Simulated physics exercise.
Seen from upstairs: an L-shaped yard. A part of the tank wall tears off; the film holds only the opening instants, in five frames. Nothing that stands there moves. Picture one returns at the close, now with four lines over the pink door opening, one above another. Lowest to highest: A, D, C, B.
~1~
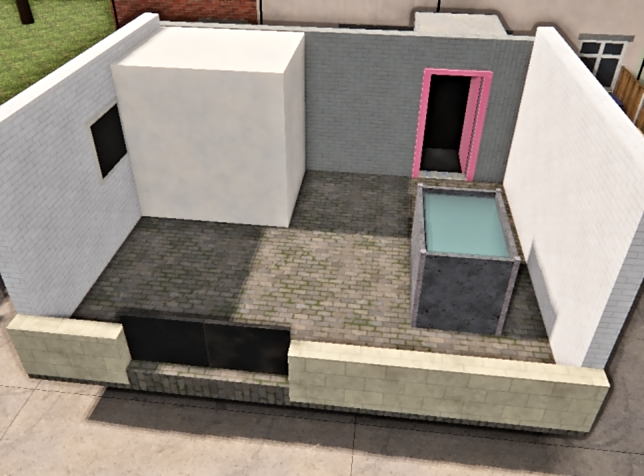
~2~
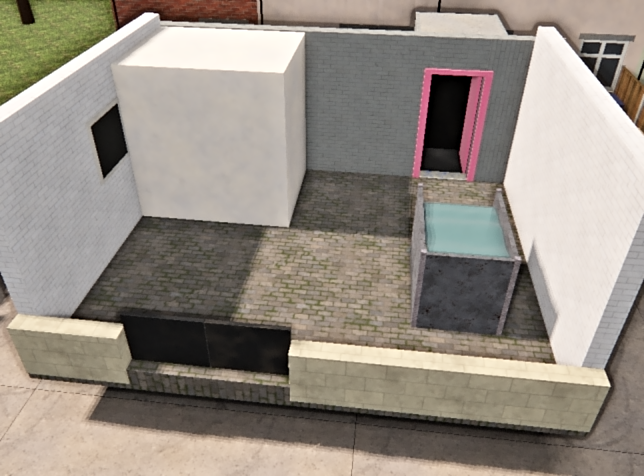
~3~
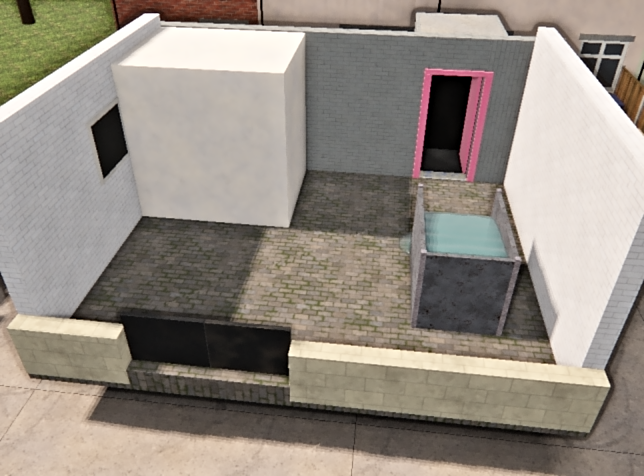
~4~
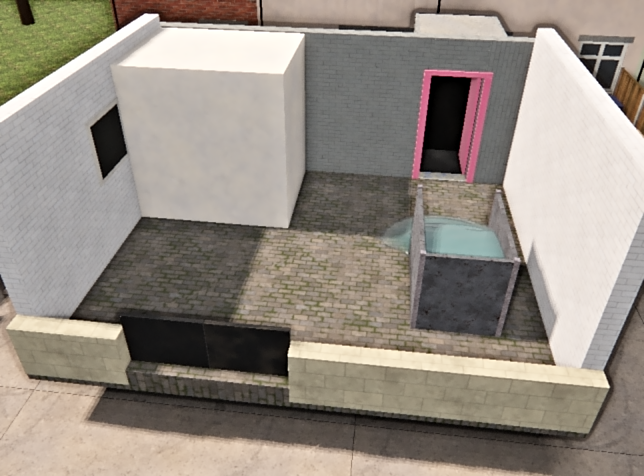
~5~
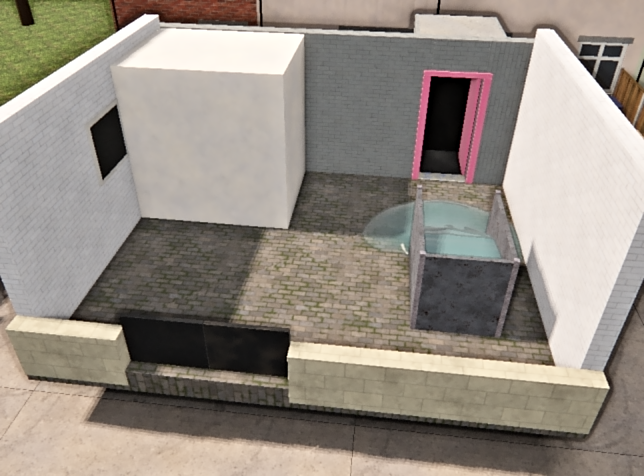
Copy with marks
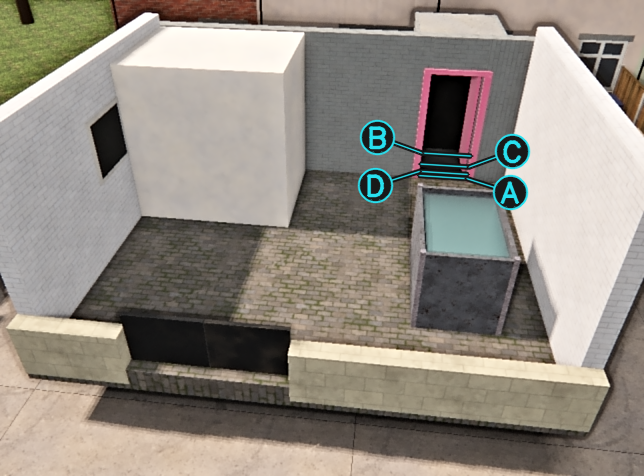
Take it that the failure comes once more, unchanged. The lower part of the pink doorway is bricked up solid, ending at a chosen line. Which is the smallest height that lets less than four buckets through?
Use line B.
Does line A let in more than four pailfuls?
Yes, it does.
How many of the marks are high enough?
One of the four.
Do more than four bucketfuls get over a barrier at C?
Yes, that goes wrong.
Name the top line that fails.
The answer is C.
On the marked copy, A at (442, 177); B at (446, 154); C at (444, 165); D at (443, 172); from the bottom up A, D, C, B.
With A, dozens of bucketfuls pour in.
With B, a splash gets over, under a bucket.
With C, about 15 bucketfuls get in.
With D, dozens of bucketfuls pour in.
